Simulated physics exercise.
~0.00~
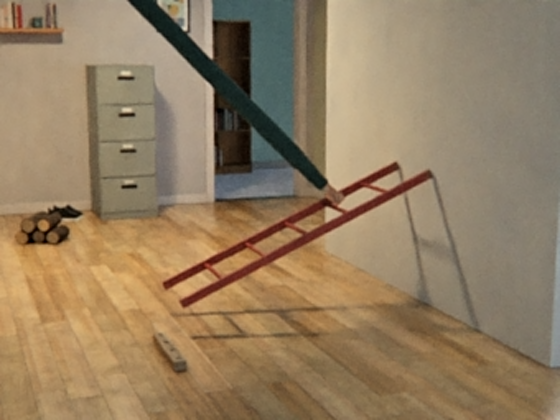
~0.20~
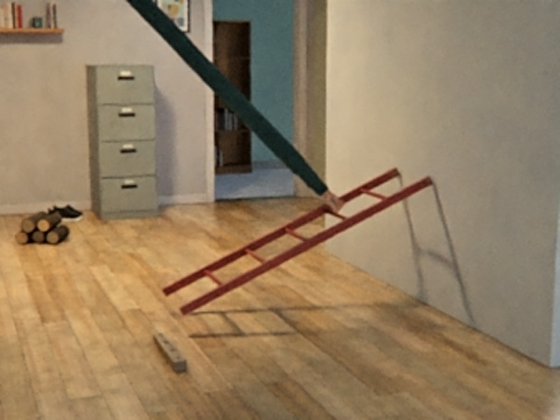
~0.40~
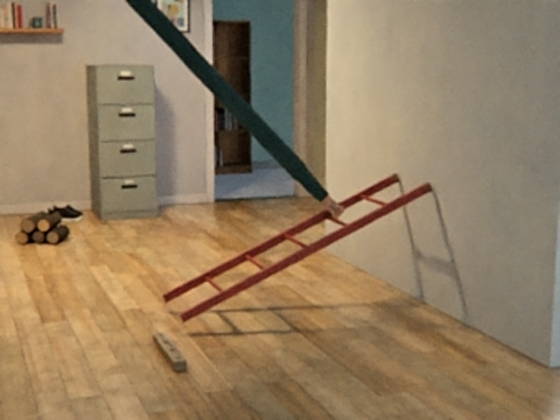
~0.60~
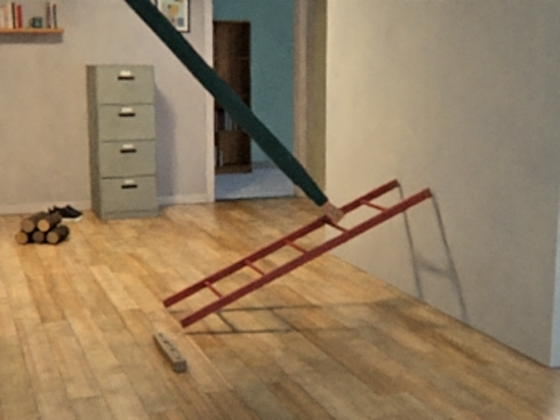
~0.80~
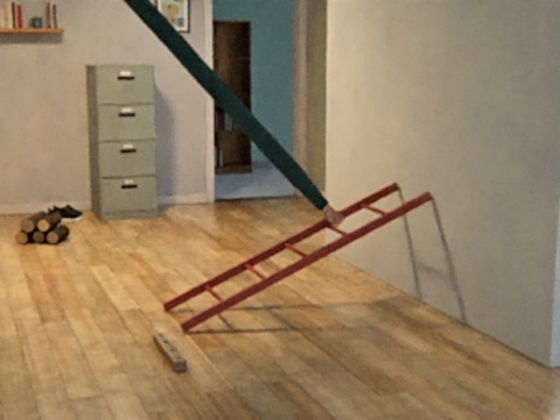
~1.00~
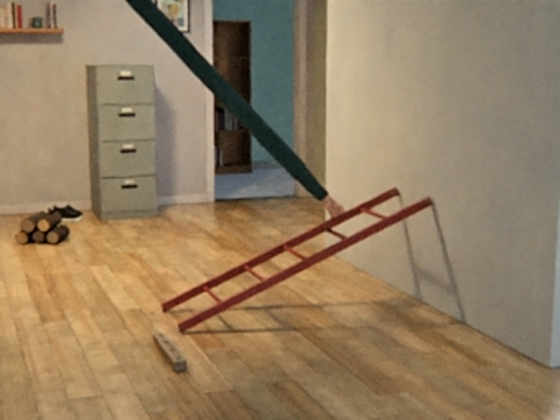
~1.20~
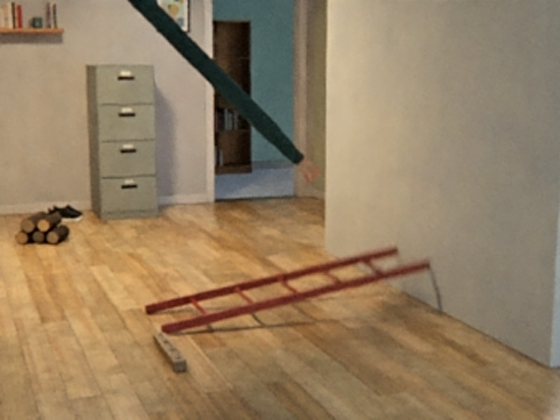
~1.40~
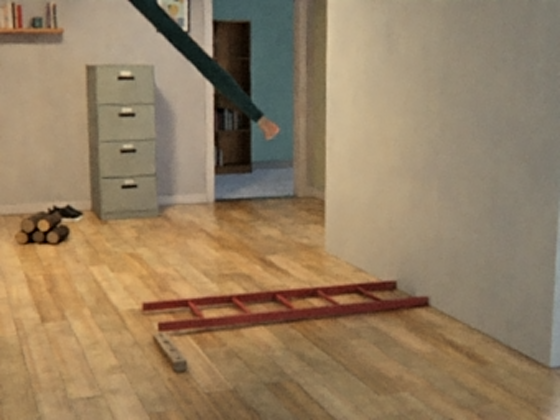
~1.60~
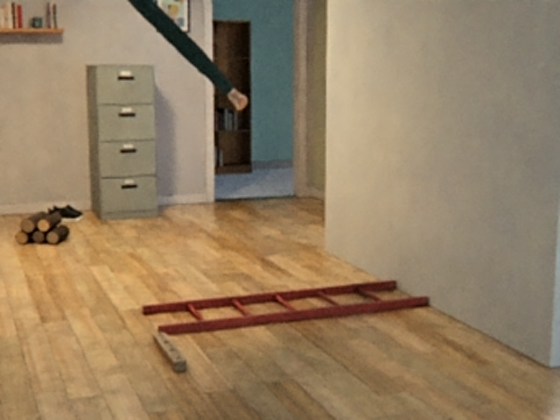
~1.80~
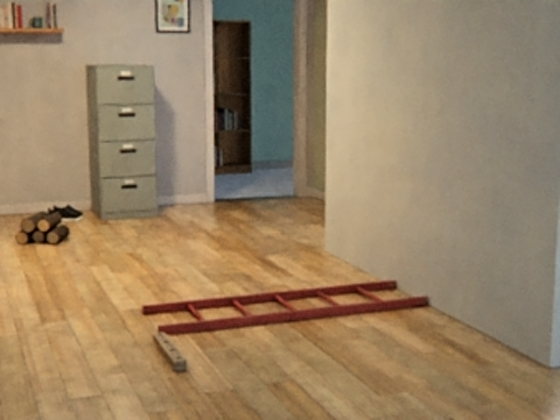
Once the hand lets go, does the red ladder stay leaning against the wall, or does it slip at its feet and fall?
The red ladder slips at its feet and slides down the wall. It ends up lying flat on the wooden floor.
